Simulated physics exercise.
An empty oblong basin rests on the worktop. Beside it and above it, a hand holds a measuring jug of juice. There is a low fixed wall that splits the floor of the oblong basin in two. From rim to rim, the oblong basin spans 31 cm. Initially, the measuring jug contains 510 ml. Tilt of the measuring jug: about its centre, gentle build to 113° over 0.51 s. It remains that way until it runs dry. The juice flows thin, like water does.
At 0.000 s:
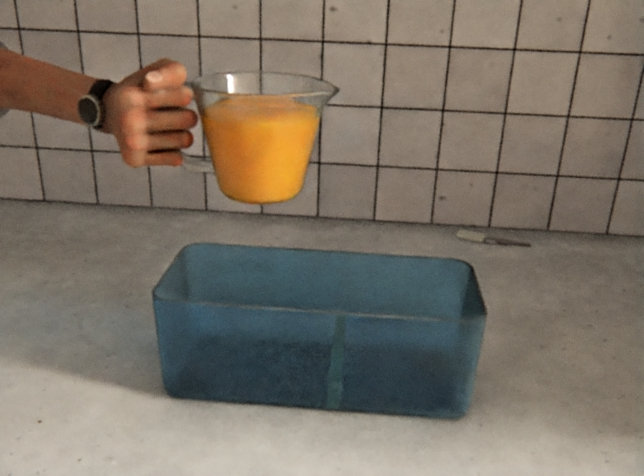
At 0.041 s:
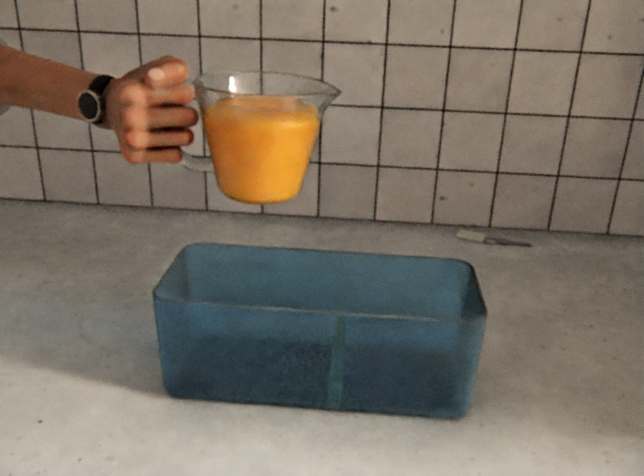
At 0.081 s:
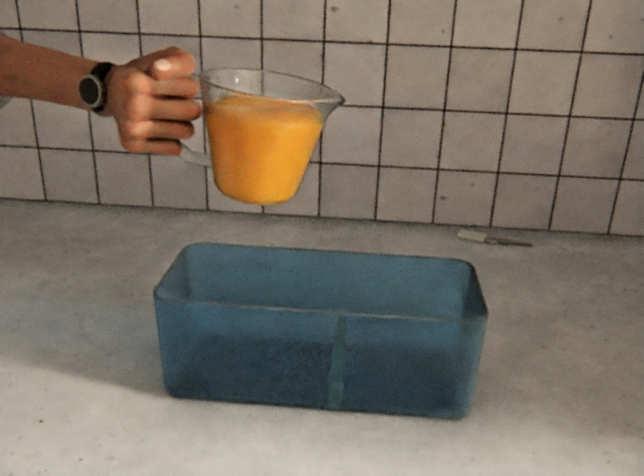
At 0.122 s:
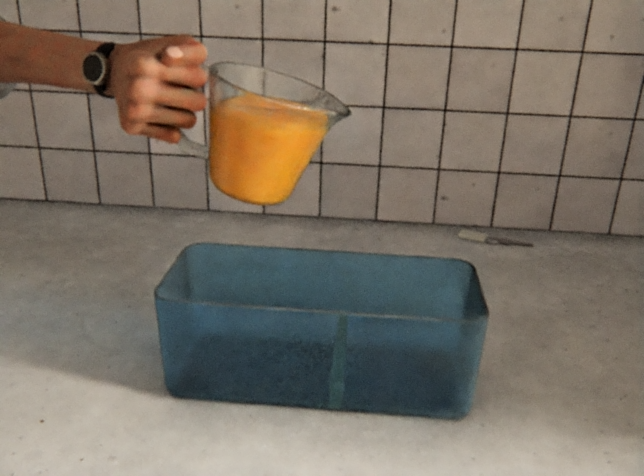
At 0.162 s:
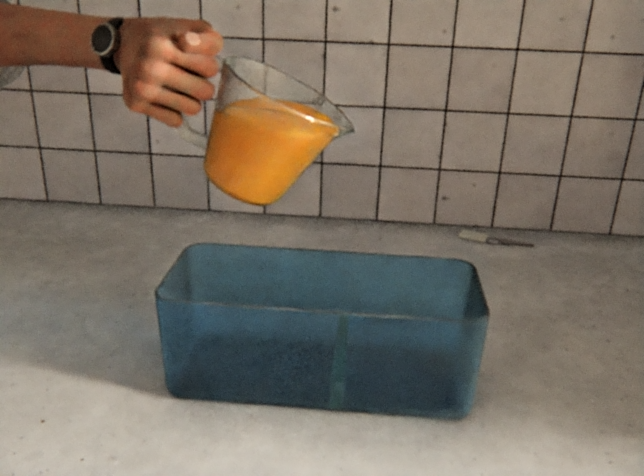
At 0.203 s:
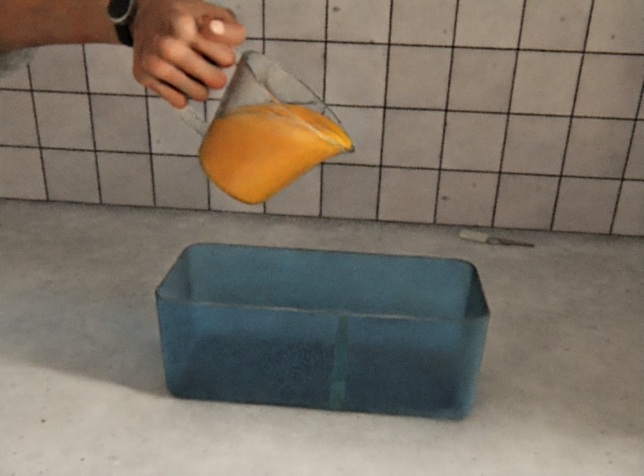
A hand gradually tilts a glass jug of orange juice rightward above an empty blue basin.
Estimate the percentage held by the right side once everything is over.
I would say 71 per cent.
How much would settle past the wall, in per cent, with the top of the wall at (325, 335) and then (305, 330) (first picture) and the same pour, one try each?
In order, 90 and 90 per cent.
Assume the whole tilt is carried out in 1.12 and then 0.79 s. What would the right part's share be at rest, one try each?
Roughly 85 per cent the first time and 80 per cent the second.
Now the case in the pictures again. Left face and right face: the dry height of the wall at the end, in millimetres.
The left comes to roughly 26 mm and the right to roughly 8 mm.
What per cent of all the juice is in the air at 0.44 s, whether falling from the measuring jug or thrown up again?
Near 32 per cent at that time.
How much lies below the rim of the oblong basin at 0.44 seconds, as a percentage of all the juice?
38 %, roughly.
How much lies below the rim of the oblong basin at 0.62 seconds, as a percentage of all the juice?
About 86 per cent.
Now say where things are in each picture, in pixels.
The first frame shows tilt 0°; pouring edge (339, 89); surface from (206, 105) to (318, 110); the oblong basin's rim runs from (169, 270) to (478, 290); the wall's top is at (338, 348).
The second frame shows tilt 2°; pouring edge (341, 91); surface from (207, 104) to (319, 111).
The third frame shows tilt 7°; pouring edge (346, 99); surface from (210, 101) to (323, 113).
The fourth frame shows tilt 15°; pouring edge (352, 112); surface from (216, 102) to (329, 117).
The fifth frame shows tilt 26°; pouring edge (356, 130); surface from (220, 107) to (339, 123).
The sixth frame shows tilt 39°; pouring edge (356, 150); surface from (219, 116) to (348, 135).
Then, 0.44 s in, the tilt is 109° and 30 per cent is still to pour, 0 is left of the wall and 38 right of it.
Then, 0.62 s in, the tilt is 113° and 1 per cent is still to pour, 13 is left of the wall and 73 right of it.
Then, 0.81 s in, the tilt is 113° and 0 per cent is still to pour, 18 is left of the wall and 77 right of it.
Then, 1.01 s in, the tilt is 113° and 0 per cent is still to pour, 24 is left of the wall and 72 right of it.
Finally, 25 per cent lies left of the wall, 71 right of it and 4 outside.
